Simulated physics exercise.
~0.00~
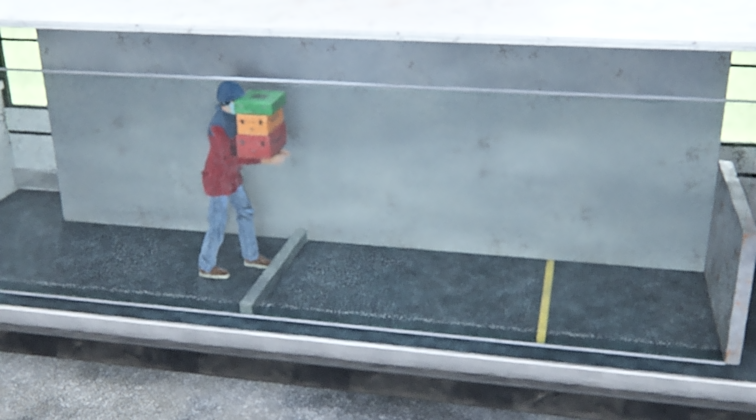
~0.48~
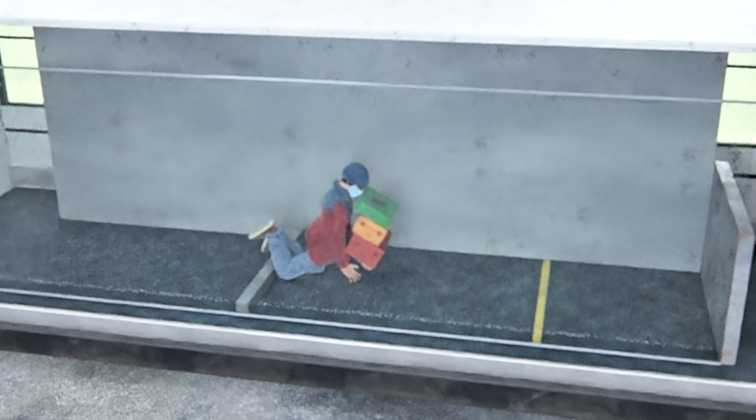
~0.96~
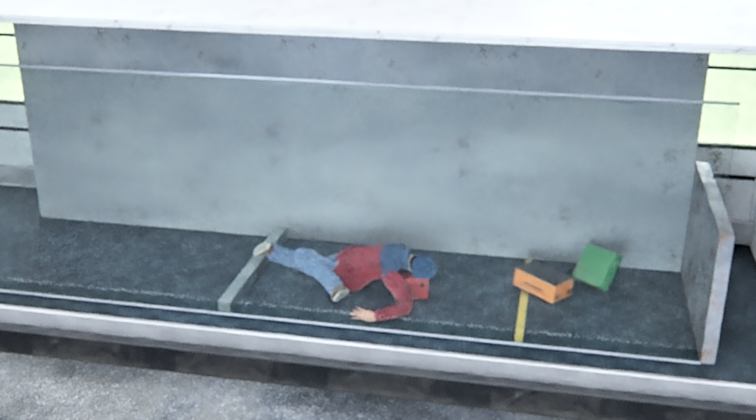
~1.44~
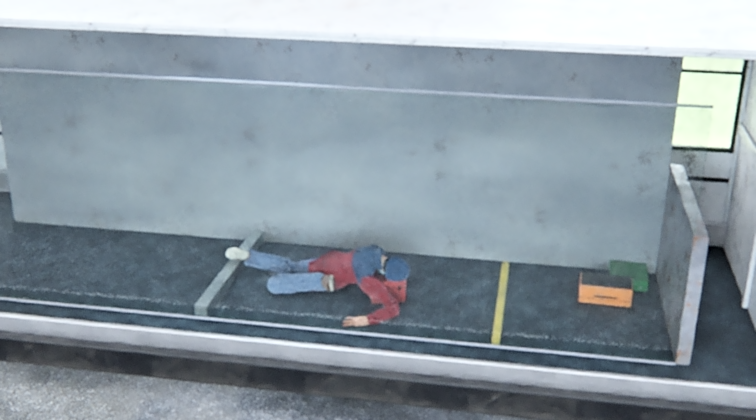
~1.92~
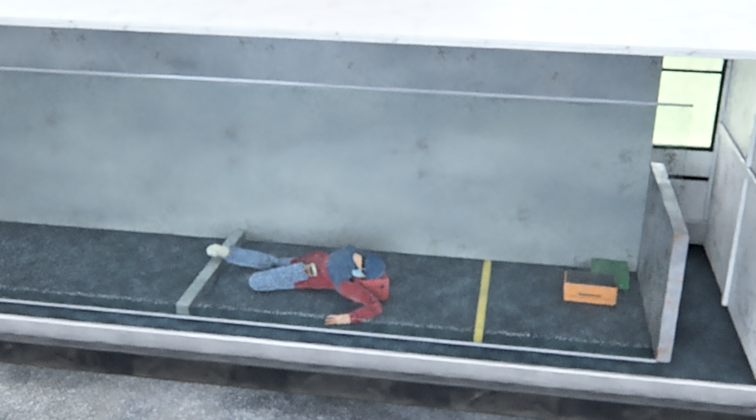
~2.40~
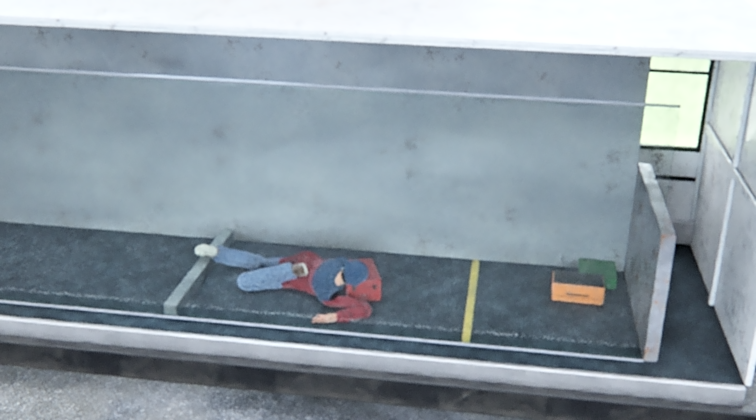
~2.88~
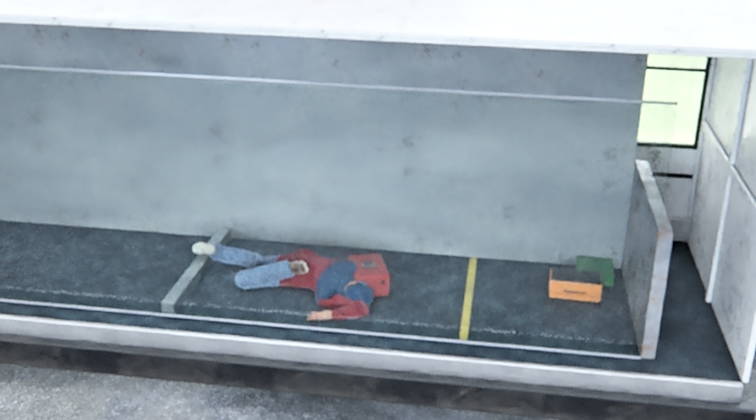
A person carrying stacked boxes falls forward, and two boxes land past the yellow line.
